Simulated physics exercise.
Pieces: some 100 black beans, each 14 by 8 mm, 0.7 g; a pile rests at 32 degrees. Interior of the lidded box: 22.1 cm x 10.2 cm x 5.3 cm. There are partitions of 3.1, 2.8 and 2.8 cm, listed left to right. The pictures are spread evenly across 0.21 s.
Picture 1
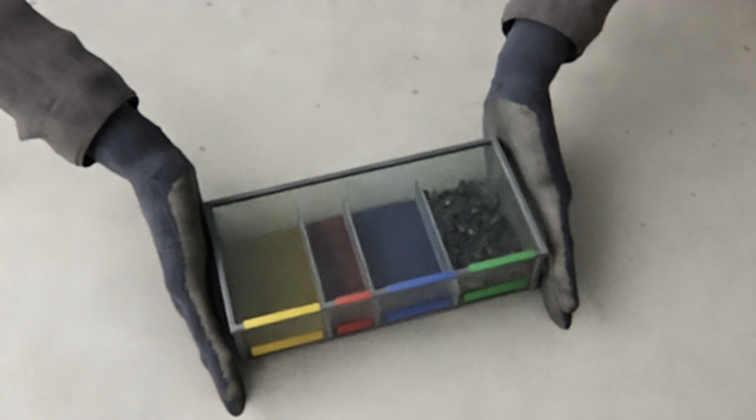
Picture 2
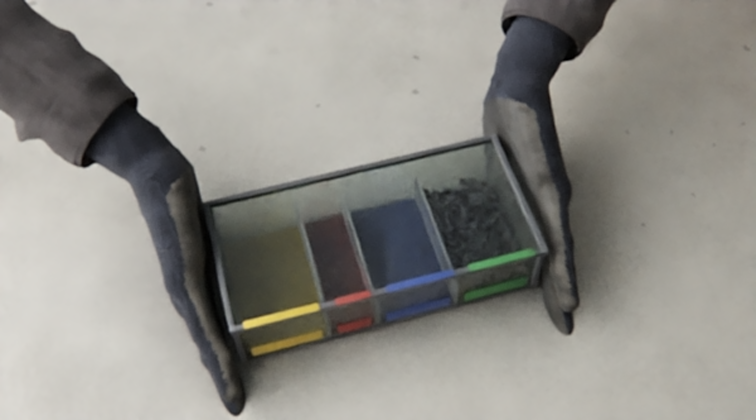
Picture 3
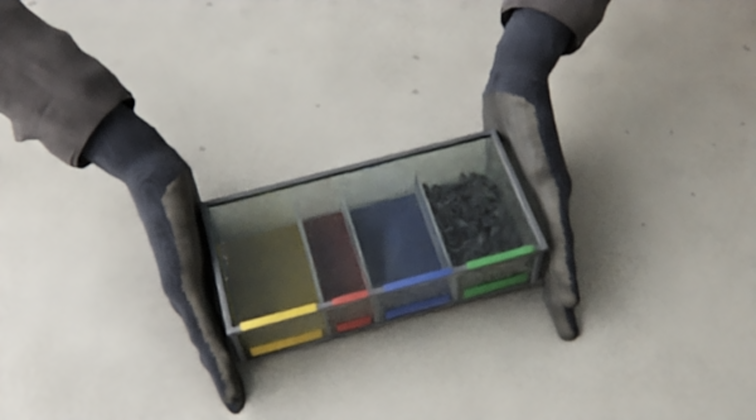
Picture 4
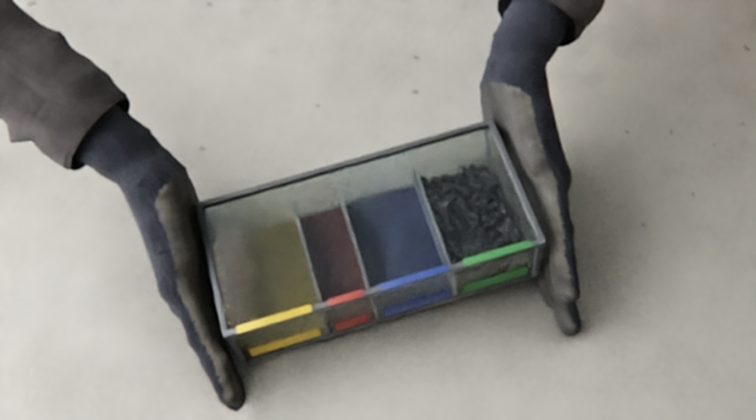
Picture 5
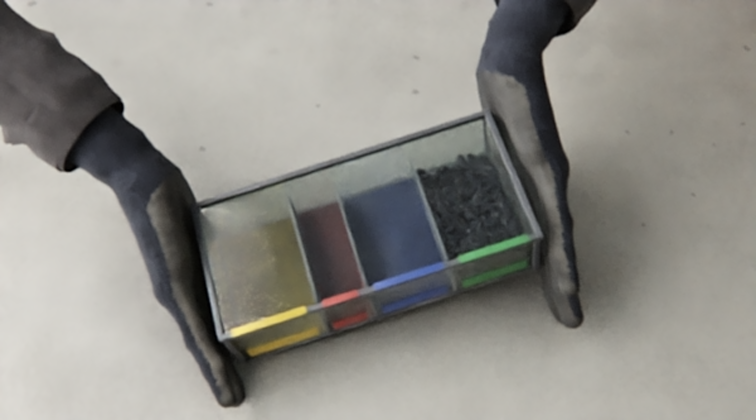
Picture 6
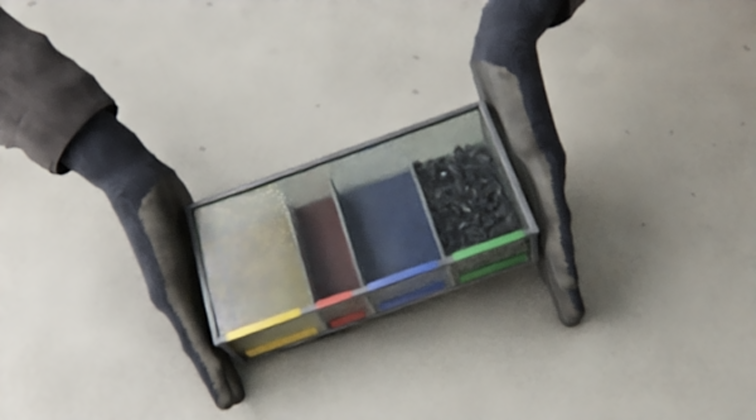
Gloved hands slowly tilting a clear lidded box with colour-marked compartments down to the left, black beans staying in the green-marked right section.
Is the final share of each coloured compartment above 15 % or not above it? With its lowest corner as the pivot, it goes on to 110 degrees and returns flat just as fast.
As I see it, red: Holds a share within the limit, blue: Holds a share within the limit, green: Holds a share within the limit, yellow: Holds a share past the limit.
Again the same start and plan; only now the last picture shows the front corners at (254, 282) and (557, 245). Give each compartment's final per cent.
Red = 0 %, blue = 0 %, green = 100 %, yellow = 0 %.
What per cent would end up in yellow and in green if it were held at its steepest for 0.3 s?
Yellow keeps 95% and green keeps 0%.
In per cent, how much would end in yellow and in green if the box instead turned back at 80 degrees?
Yellow: 25, green: 45 (per cent).
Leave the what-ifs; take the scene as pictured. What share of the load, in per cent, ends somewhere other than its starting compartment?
Around 100 per cent.
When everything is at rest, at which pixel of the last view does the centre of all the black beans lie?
Roughly (271, 314).
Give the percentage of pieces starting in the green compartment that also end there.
Something like 0 per cent.
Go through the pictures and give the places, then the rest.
The first frame shows box tilt 0 degrees, front corners at (236, 327) and (541, 251); green 100 %.
The second frame shows box tilt 1 degrees, front corners at (235, 327) and (541, 250).
The third frame shows box tilt 3 degrees, front corners at (233, 329) and (540, 246).
The fourth frame shows box tilt 6 degrees, front corners at (229, 332) and (538, 240), lowest corner left front.
The fifth frame shows box tilt 10 degrees, front corners at (224, 335) and (535, 235), lowest corner left front.
The sixth frame shows box tilt 14 degrees, front corners at (220, 339) and (531, 230), lowest corner left front; green 100 %.
Then, 1.07 s after the last picture, tilt 110 degrees; red 5 %, blue 25 %, green 35 %, yellow 35 %.
Then, 1.79 s after the last picture, tilt 50 degrees; red 10 %, yellow 90 %.
Then, 2.54 s after the last picture, tilt 0 degrees; red 10 %, yellow 90 %.
In the end, red 10 %, blue 0 %, green 0 %, yellow 90 %.
